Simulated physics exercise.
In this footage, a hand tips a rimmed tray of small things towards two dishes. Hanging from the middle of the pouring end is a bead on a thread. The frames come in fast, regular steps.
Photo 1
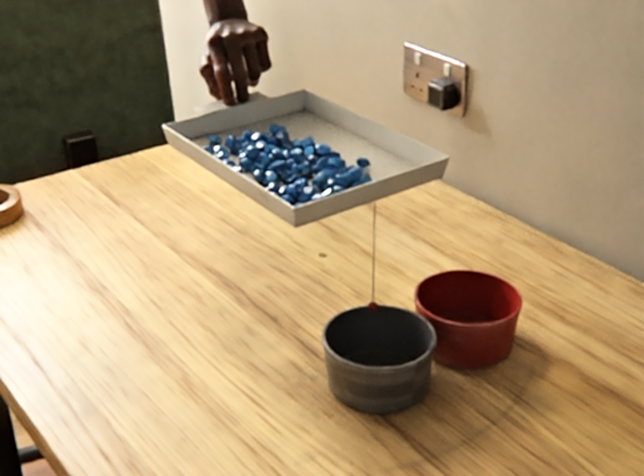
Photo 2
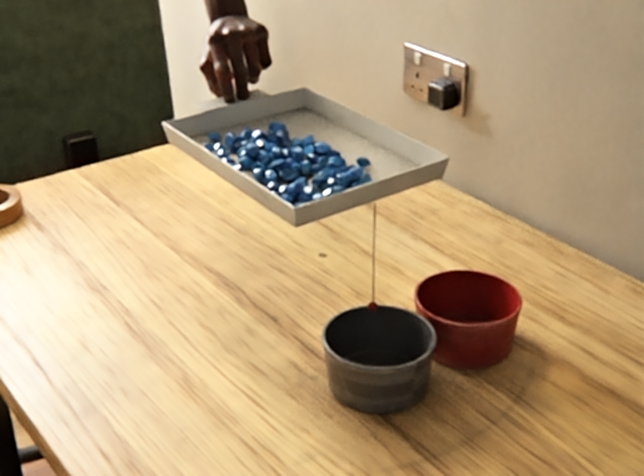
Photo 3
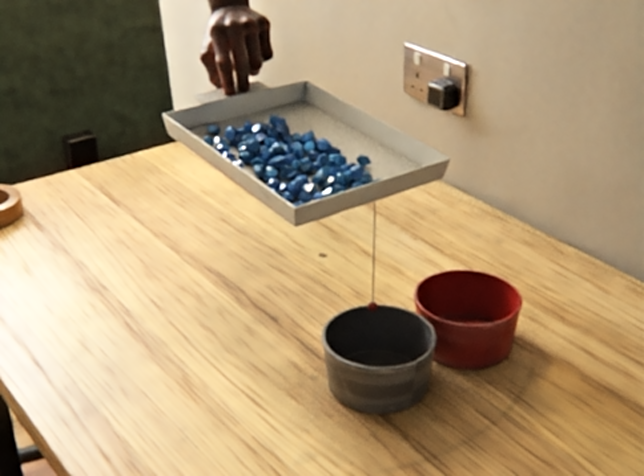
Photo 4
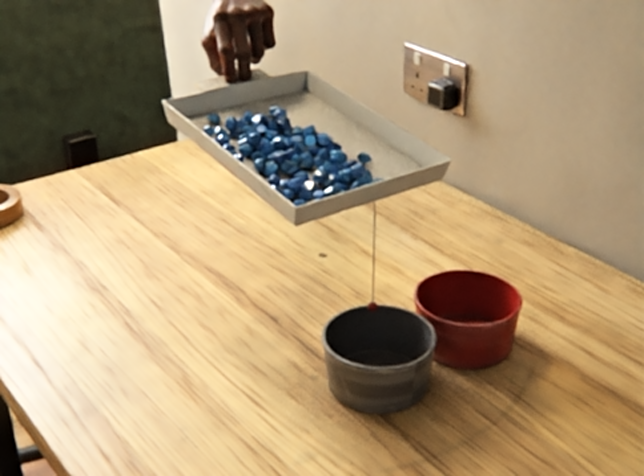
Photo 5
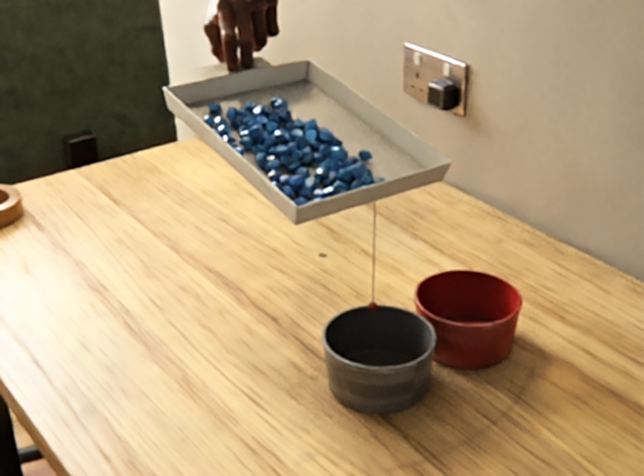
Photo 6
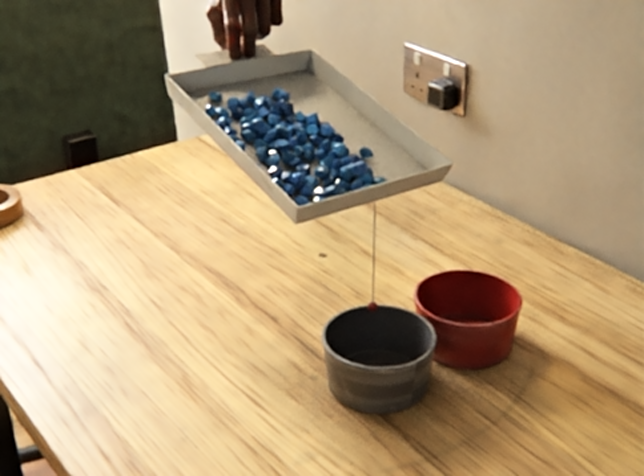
The video shows a hand gradually raising the far end of a rimmed tray of shiny blue stones above a wooden table, tilting it toward a dark grey dish and a red dish, while a bead hangs on a thread.
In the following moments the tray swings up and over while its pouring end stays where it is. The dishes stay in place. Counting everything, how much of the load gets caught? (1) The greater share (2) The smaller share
The greater share.
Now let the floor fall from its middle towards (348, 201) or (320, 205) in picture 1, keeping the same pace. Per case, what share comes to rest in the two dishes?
Lab note: Try one about 40 %, try two about 30 %.
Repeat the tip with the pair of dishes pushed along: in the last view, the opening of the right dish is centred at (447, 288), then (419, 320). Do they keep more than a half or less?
In order, they'd catch a minor share, and next a major share.
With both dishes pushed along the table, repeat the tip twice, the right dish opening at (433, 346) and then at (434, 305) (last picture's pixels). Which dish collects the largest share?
Try 1: The dish at right; try 2: The dish at right.
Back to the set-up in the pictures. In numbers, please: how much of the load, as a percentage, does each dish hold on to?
Left dish around 40 percent; right dish around 30 percent.
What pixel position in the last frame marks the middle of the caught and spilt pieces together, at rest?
Close to (423, 374) in the last picture.
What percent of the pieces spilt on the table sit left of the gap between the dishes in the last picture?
Near 20 in a hundred.
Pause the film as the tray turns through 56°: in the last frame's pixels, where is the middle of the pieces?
The load's middle is around (369, 160).
Just after the last frame, tray tipped steeply; every one on the tray.
A moment on, tray tipped right over; roughly half on the tray; about a tenth in the left dish; about a tenth in the right dish; about a tenth outside both; roughly a quarter in the air.
Further on, tray tipped past a quarter turn; roughly a third in the left dish; roughly a third in the right dish; roughly a quarter outside both.
When it is over, tray tipped past a quarter turn; roughly a third in the left dish; roughly a third in the right dish; roughly a quarter outside both.
